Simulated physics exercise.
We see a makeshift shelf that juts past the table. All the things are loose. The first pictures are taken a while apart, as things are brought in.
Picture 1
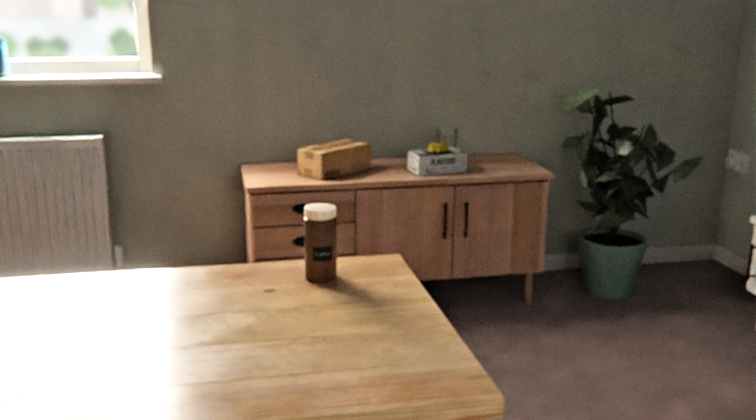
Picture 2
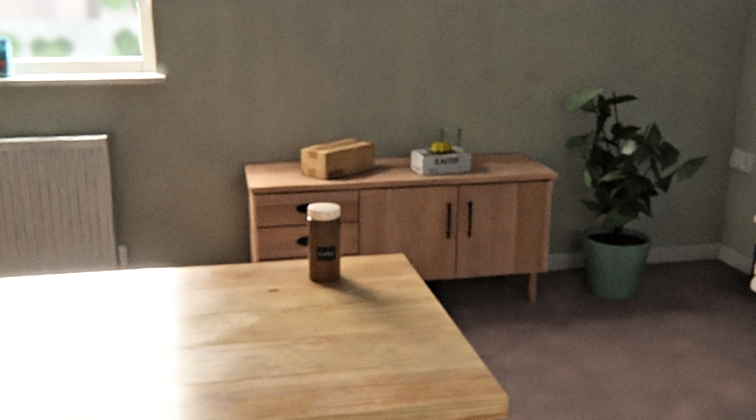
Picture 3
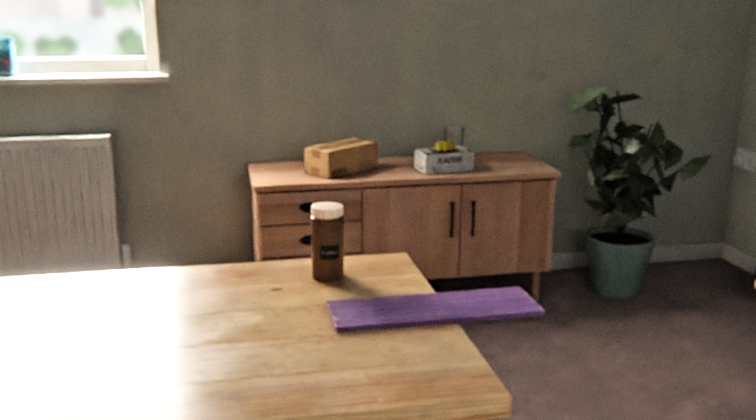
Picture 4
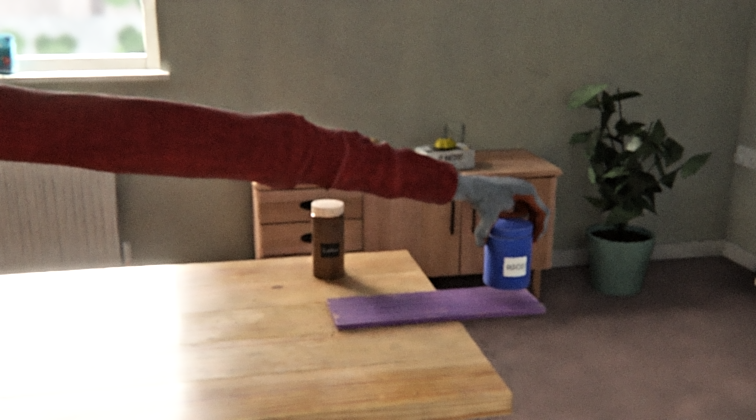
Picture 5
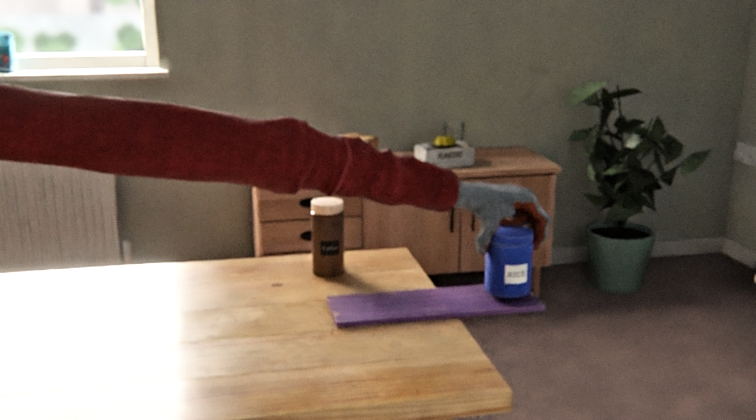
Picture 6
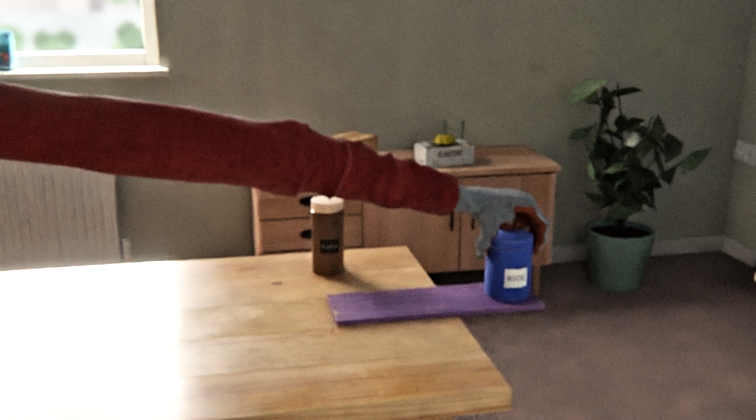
In this clip, a brown jar stands on a wooden table, and a purple board appears lying partly over the table's right edge. A gloved hand on a red-sleeved arm then lowers a blue jar onto the board's right end, still holding it.
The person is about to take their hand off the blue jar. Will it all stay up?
In the end the board goes over.
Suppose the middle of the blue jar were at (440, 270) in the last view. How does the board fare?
Then it stays on the table.
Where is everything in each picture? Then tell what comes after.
The last thing is not in view yet, in the first frame.
The last thing is not in view yet, in the second frame.
The last thing is not in view yet; purple board (434, 308), in the third frame.
Still above its spot; blue jar (508, 253); purple board (435, 306), in the fourth frame.
Still above its spot; blue jar (509, 260); purple board (434, 303), in the fifth frame.
Set down, still held; blue jar (509, 264); purple board (434, 301), in the sixth frame.
Then, 0.40 s on from there, purple board and blue jar now down on the floor or falling.
Then, 0.50 s on from there, things are still on the move.
Then, 0.60 s on from there, as before.
In the end, down on the floor or falling, purple board and blue jar; brown jar unmoved. The board comes down.
